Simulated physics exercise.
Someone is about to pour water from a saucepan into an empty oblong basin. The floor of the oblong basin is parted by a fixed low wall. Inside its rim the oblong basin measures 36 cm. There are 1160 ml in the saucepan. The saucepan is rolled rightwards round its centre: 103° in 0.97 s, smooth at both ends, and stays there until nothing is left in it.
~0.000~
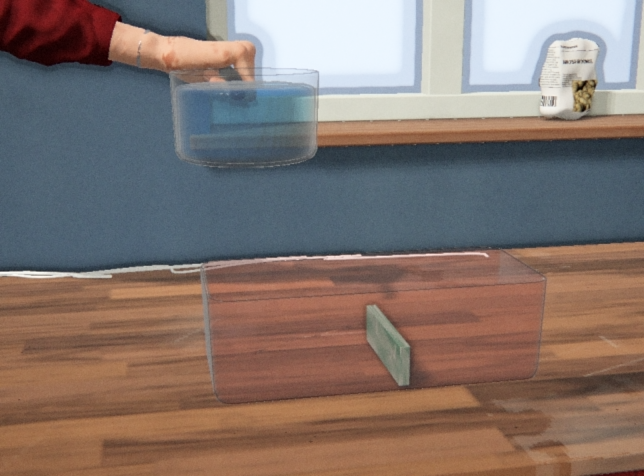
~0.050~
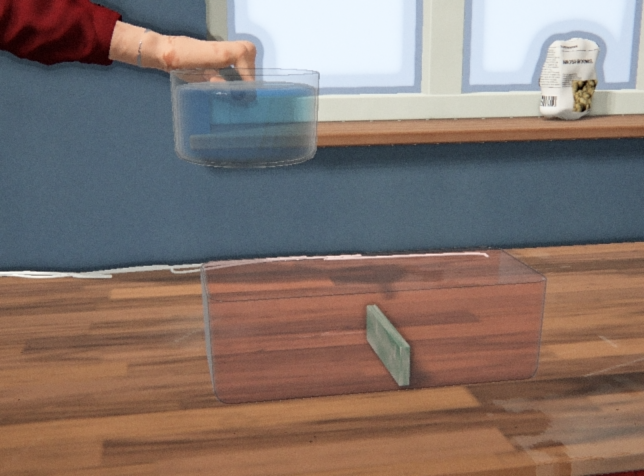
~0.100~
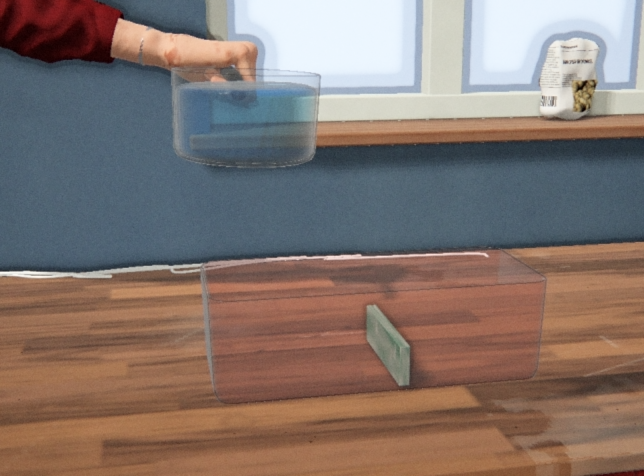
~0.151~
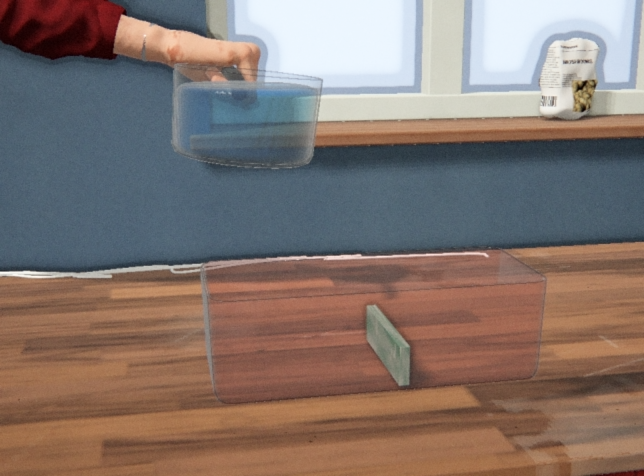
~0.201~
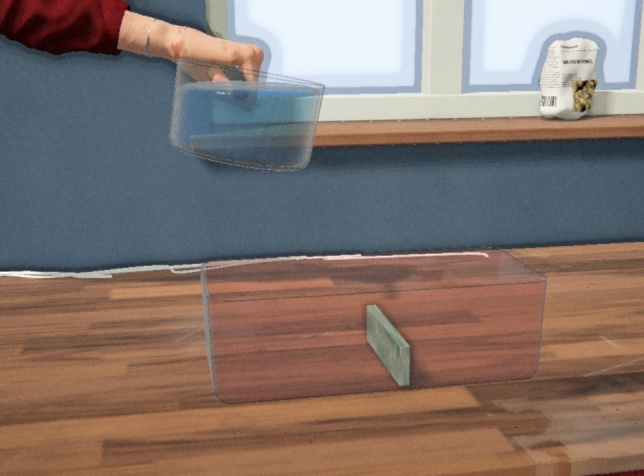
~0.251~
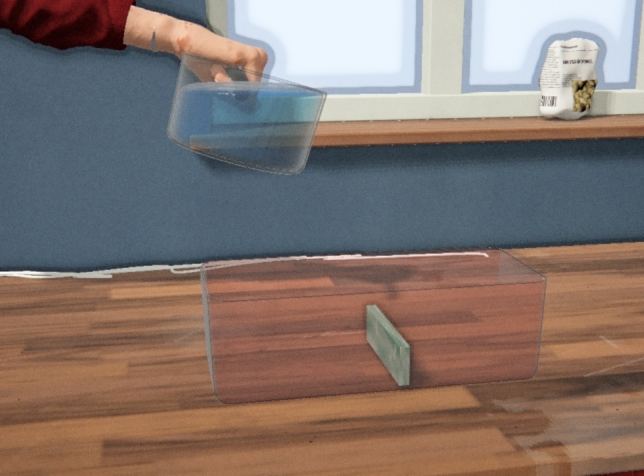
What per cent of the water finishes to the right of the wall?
Roughly 51 per cent is past the wall.
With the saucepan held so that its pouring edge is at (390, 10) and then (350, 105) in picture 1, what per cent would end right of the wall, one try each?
First 85, then 65 per cent.
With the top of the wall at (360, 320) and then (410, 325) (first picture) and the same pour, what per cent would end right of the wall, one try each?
First 70, then 25 per cent.
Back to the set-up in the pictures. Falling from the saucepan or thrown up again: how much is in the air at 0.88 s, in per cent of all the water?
Near 14 in a hundred.
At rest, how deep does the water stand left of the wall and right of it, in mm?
Left about 20 mm, right about 28 mm.
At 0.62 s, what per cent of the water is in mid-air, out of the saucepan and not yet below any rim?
About 34 per cent.
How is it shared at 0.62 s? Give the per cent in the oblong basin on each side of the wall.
Some 3 per cent left and 7 right.
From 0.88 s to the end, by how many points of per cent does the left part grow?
About 22 per cent.
By 0.62 s the tilt is 73° and 55 per cent is still to pour, 3 is left of the wall and 7 right of it.
By 0.88 s the tilt is 101° and 12 per cent is still to pour, 25 is left of the wall and 50 right of it.
By 1.16 s the tilt is 103° and 1 per cent is still to pour, 43 is left of the wall and 51 right of it.
By 1.47 s the tilt is 103° and 0 per cent is still to pour, 47 is left of the wall and 51 right of it.
At rest 47 per cent lies left of the wall, 51 right of it and 2 outside.
